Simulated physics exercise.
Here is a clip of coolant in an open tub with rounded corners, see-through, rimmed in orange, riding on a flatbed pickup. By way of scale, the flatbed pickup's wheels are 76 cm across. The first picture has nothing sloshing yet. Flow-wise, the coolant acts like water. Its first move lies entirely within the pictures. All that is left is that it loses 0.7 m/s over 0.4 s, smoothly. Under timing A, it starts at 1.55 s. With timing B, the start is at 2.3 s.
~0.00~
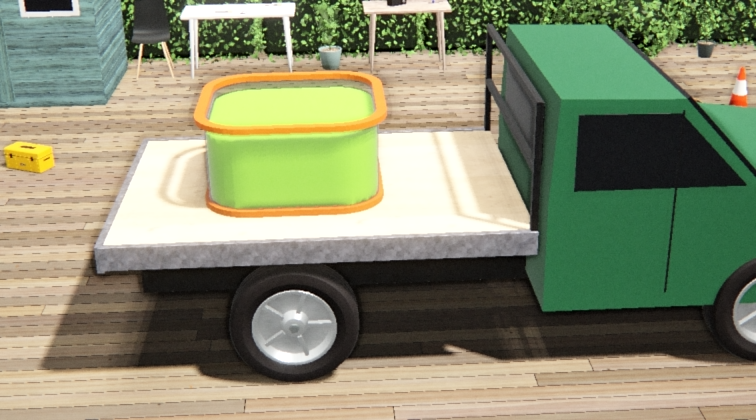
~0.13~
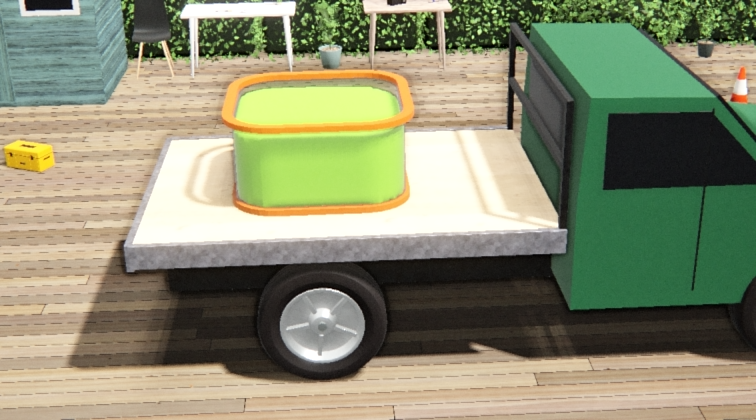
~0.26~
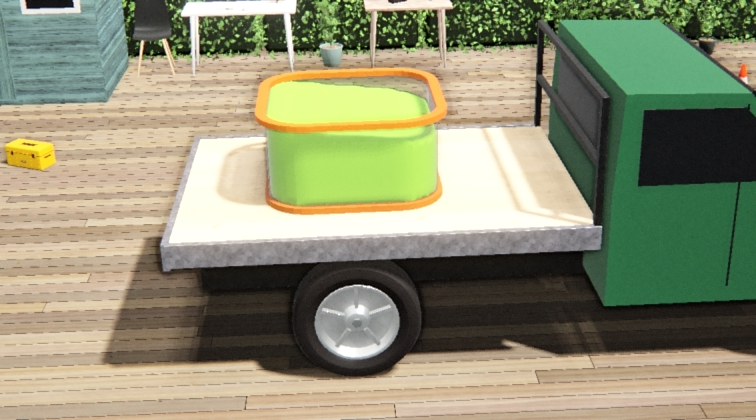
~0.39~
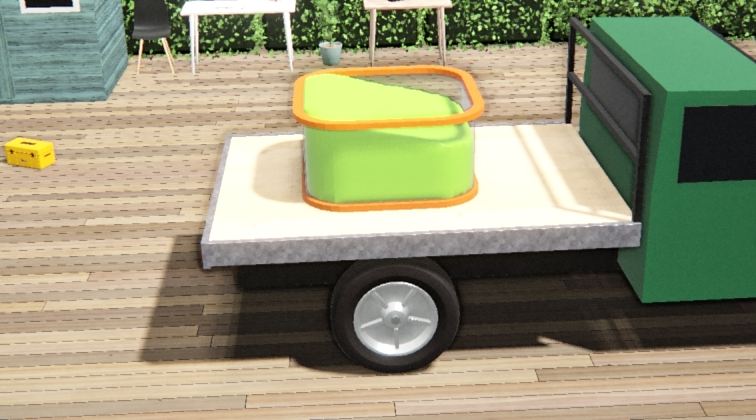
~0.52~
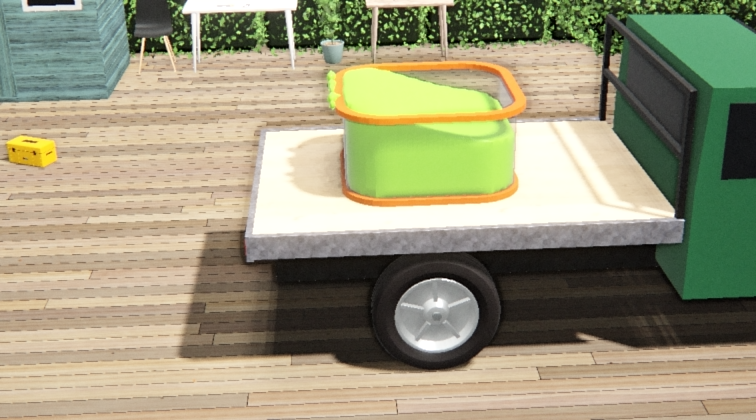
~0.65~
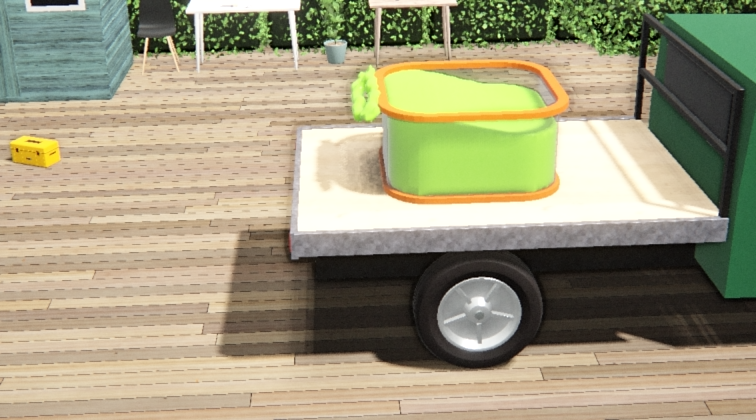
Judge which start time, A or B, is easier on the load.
B.
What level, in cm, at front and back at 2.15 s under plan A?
Front: 62 cm; back: 28 cm.
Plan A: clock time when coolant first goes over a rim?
About 1.2 s.
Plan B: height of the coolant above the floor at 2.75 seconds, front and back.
It sits near 48 cm in front and near 32 cm behind.
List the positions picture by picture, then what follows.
In the first picture, the coolant reaches (362, 125) at the front end; it reaches (220, 130) at the back end; no slope yet; the front is on the right, levels are read along the near wall; a wheel hub at (294, 332).
In the second picture, the coolant reaches (389, 124) at the front end; it reaches (248, 129) at the back end; no slope yet.
In the third picture, the coolant reaches (422, 132) at the front end; it reaches (281, 118) at the back end; it is heaped 8° towards the back.
In the fourth picture, the coolant reaches (459, 133) at the front end; it reaches (318, 110) at the back end; it is heaped 13° towards the back.
In the fifth picture, the coolant reaches (500, 129) at the front end; it reaches (360, 103) at the back end; it is heaped 13° towards the back.
In the sixth picture, the coolant reaches (543, 125) at the front end; it reaches (403, 107) at the back end; it is heaped 9° towards the back; a wheel hub at (480, 318).
For plan A, By 2.15 s it stands 27 cm high behind and 62 cm in front; 1 per cent has gone mostly over the back, some over the front.
For plan A, By 4.93 s 5 per cent has gone over the front and the back, 21 of 429 litres.
For plan B, By 2.75 s it stands 33 cm high behind and 49 cm in front; 1 per cent has gone mostly over the back, some over the front.
For plan B, By 5.68 s 2 per cent has gone over the back and the front, 8 of 429 litres.
